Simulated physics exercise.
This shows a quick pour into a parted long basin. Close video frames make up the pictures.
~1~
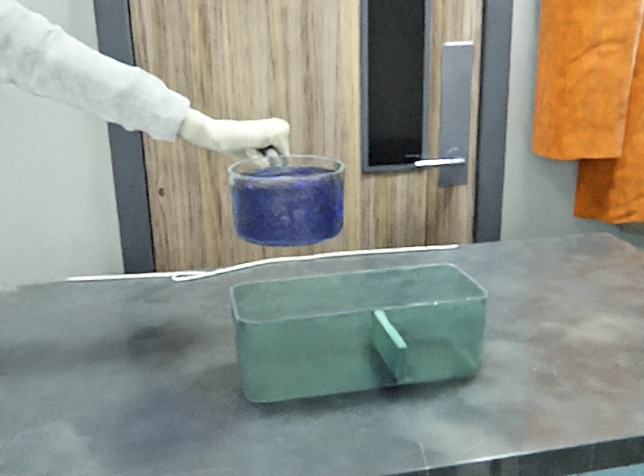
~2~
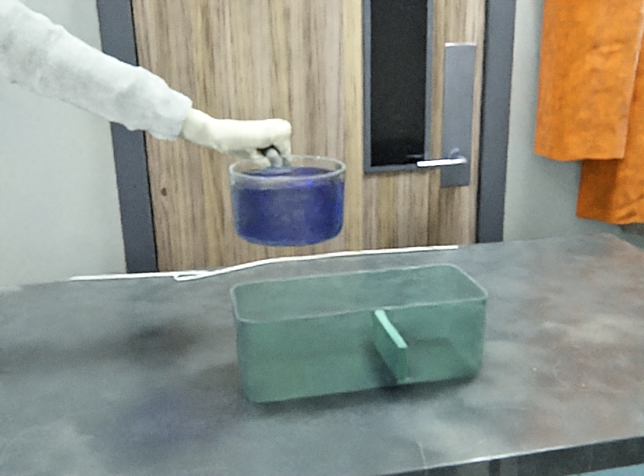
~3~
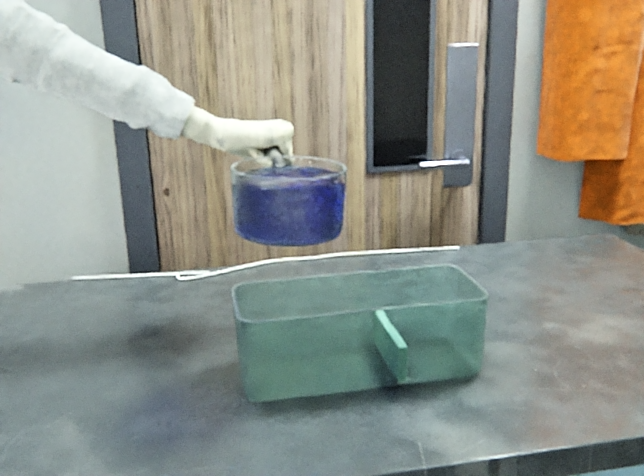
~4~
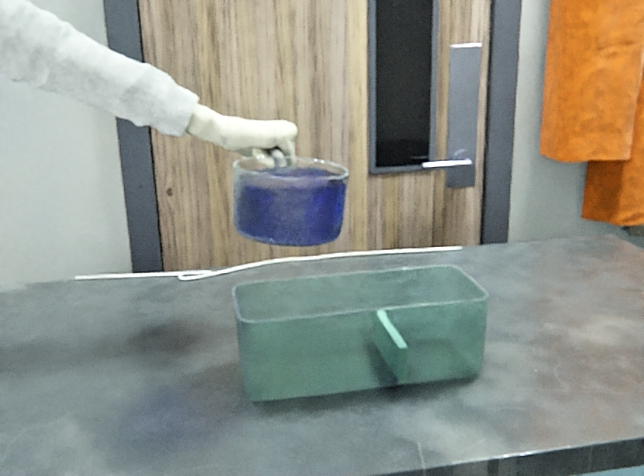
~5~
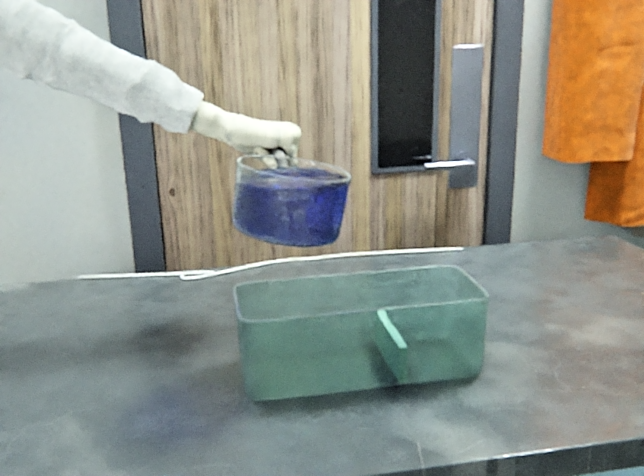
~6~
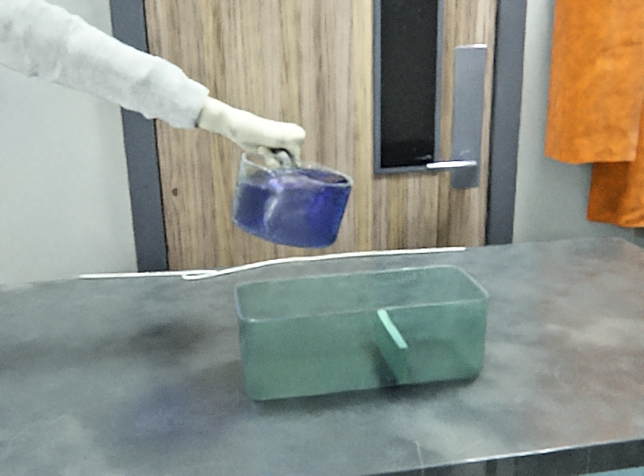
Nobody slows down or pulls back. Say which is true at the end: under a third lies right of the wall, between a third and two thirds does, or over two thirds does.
A third to two thirds.
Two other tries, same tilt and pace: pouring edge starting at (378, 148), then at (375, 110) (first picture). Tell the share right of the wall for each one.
Around 70 percent first, around 65 percent second.
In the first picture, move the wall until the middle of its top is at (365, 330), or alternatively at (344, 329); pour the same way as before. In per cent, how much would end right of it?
Roughly 70 % and 90 %.
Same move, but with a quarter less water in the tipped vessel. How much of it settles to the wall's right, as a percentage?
Some 30 parts in a hundred.
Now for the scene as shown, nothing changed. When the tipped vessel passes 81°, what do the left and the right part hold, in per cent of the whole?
5 % left, 15 % right.
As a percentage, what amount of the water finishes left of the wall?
Close to 55 in a hundred.
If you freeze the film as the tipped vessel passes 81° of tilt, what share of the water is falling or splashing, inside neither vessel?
Estimate: Some 35 per cent.
A moment on, the tilt is 81° and 50 per cent is still to pour, 3 is left of the wall and 13 right of it.
Next, the tilt is 112° and 7 per cent is still to pour, 38 is left of the wall and 43 right of it.
Then the tilt is 113° and 0 per cent is still to pour, 53 is left of the wall and 43 right of it.
Later the tilt is 113° and 0 per cent is still to pour, 57 is left of the wall and 40 right of it.
At rest 57 per cent lies left of the wall, 40 right of it and 3 outside.
